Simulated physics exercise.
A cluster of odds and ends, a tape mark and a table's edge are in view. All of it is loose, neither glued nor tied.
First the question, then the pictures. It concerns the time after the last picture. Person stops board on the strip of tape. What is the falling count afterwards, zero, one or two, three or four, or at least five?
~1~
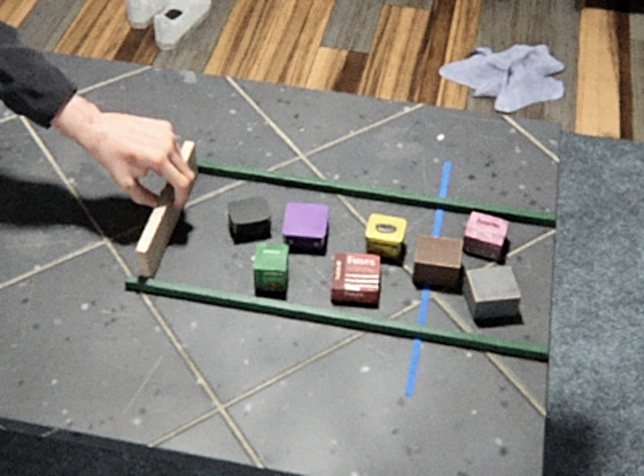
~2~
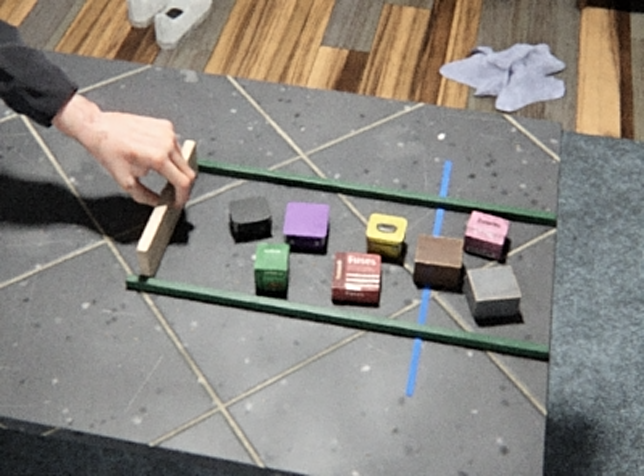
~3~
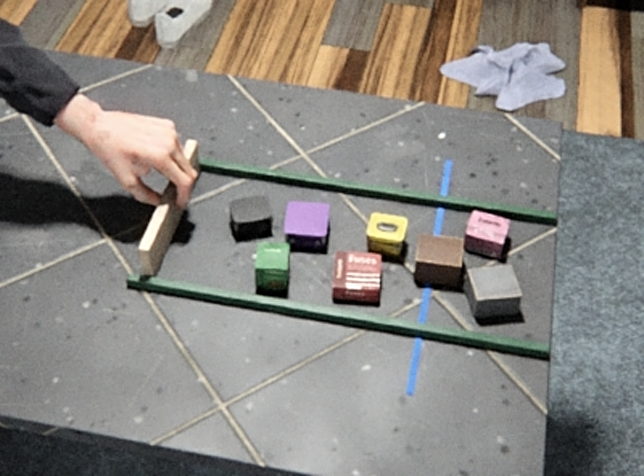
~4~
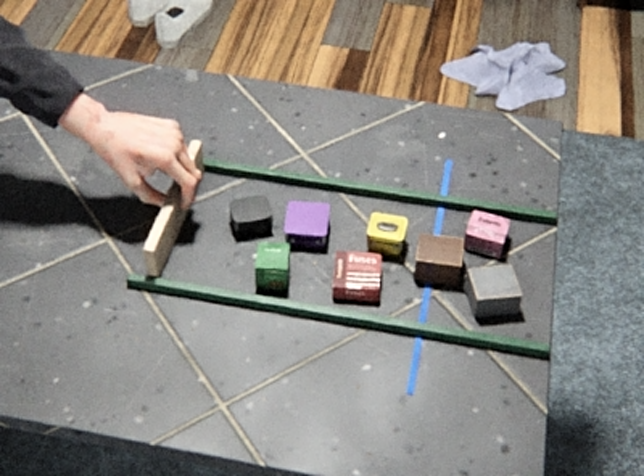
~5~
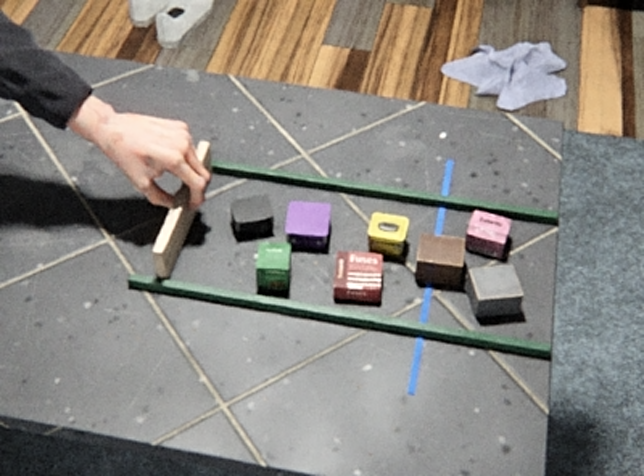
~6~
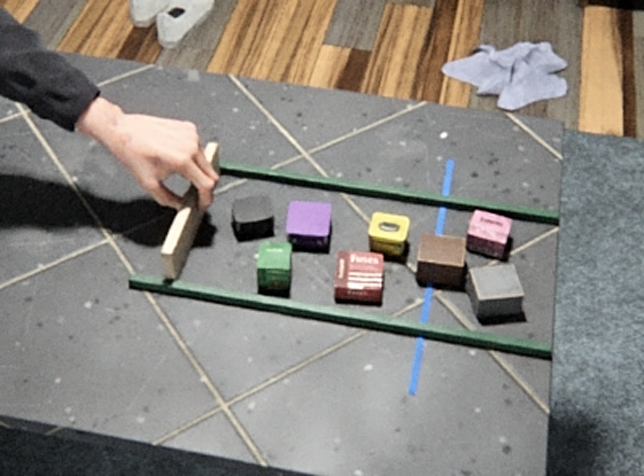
Missing: Below three, above nil.
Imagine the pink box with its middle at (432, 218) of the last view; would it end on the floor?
From that position it keeps its spot.
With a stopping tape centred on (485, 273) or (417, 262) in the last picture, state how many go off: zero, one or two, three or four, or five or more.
The falls would be either three or four; no fall at all.
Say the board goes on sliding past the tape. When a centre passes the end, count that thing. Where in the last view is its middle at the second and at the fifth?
Near (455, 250) first, near (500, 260) second.
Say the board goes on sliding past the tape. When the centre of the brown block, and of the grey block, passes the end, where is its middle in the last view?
I reckon its middle sits around (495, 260) and then around (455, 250).
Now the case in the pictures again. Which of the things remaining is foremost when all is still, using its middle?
The grey block.
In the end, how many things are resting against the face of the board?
That makes 2.
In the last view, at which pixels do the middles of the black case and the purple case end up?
About (455, 253), and about (490, 232).
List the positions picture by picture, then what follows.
The first picture shows grey block (491, 293); pink box (486, 236); brown block (437, 261); board (169, 209); tape (430, 266).
The second picture shows pink box (486, 235); black case (251, 218).
The third picture shows brown block (438, 260); red box (357, 276).
The fourth picture shows grey block (493, 291); yellow case (387, 236).
The fifth picture shows pink box (488, 234); board (185, 209).
The sixth picture shows grey block (495, 291); pink box (489, 234); brown block (440, 259); board (192, 210); tape (434, 264).
Soon after, none off yet; grey block at rest near (495, 291); pink box at rest near (489, 234); brown block at rest near (440, 259).
Then, none off yet; grey block moving near (504, 296); pink box moved a little near (501, 234); brown block moved about its own width near (468, 264).
At rest, the number that fall off is one or two; fallen, pink box.
